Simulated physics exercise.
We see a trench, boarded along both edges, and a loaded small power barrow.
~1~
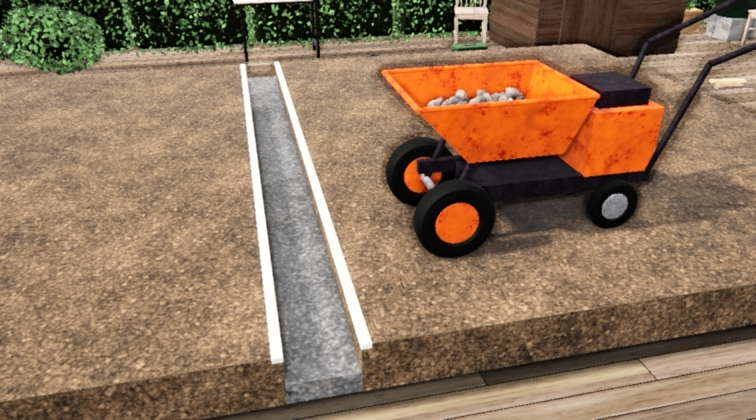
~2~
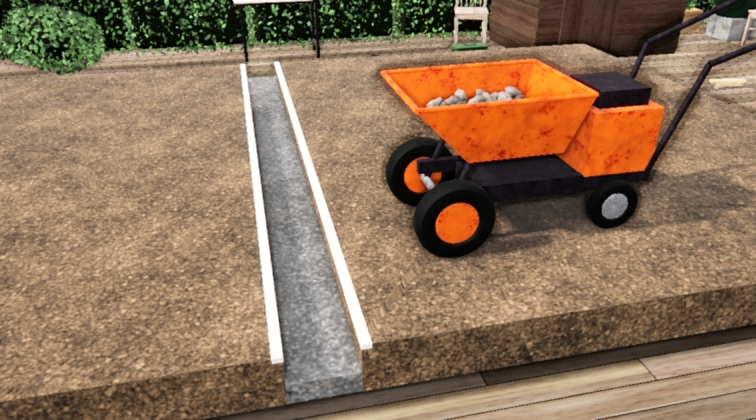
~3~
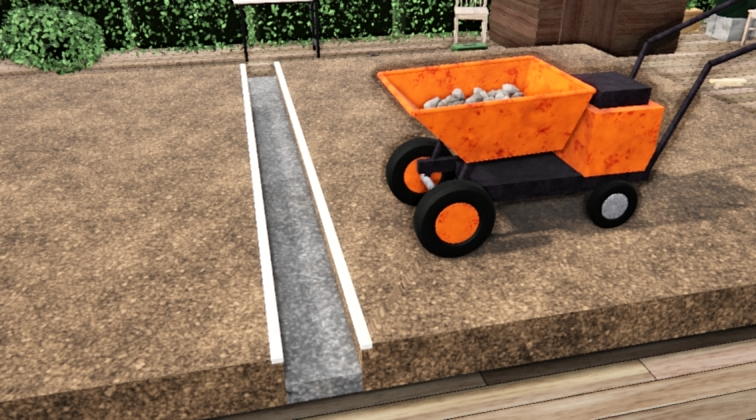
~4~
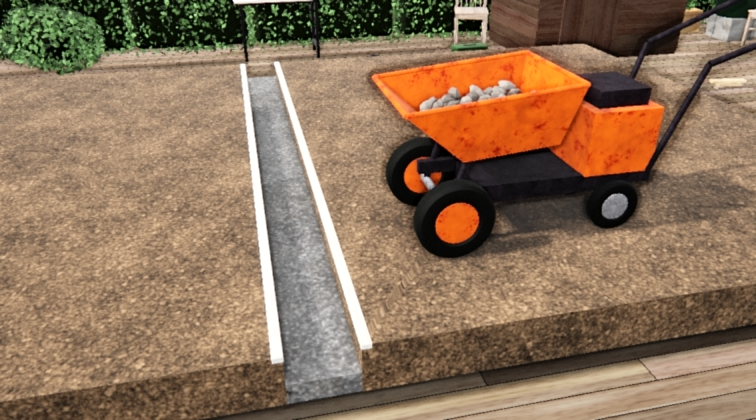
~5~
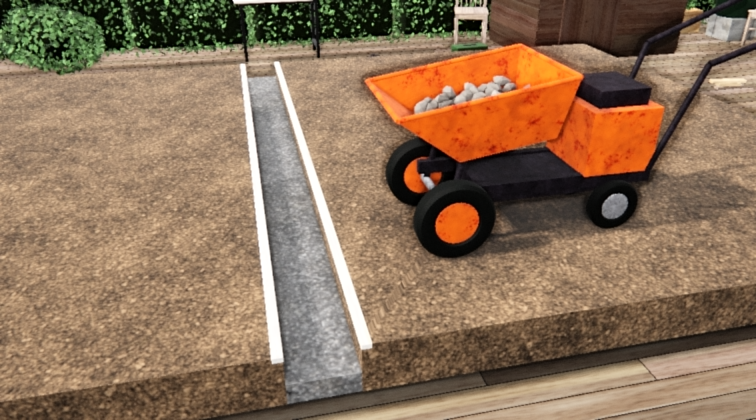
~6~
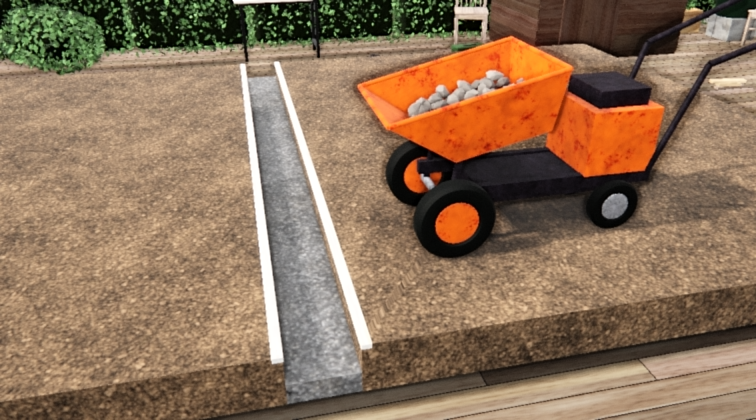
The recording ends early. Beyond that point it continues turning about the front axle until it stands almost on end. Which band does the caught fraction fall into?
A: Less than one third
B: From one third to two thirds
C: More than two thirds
Option C: More than two thirds.
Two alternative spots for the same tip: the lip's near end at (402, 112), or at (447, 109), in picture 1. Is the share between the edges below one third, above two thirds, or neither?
Spot 1: Above two thirds. Spot 2: Above two thirds.
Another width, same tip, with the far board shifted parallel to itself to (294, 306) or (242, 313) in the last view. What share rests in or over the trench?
70 and 100 percent.
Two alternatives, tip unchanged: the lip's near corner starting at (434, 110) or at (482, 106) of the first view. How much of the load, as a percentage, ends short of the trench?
Roughly 0 per cent at the first spot and 40 per cent at the second.
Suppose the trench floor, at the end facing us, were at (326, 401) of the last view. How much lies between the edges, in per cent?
Estimate: Approx. 100 %.
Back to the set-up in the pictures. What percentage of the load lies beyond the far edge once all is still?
Roughly 5 percent.
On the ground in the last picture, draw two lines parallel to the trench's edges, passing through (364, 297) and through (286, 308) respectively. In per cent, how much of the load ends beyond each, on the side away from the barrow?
That's 100 per cent for the first and 20 per cent for the second.
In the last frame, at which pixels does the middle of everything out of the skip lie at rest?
Around (297, 258), give or take.
Soon after the last picture, skip tipped steeply; all in the skip.
A little later, skip tipped steeply; most in the skip; about a quarter in or heaped over the trench; a stray few falling.
Later still, skip tipped right over; nearly all in or heaped over the trench; a small part beyond it.
At rest, skip tipped right over; nearly all in or heaped over the trench; a small part beyond it.
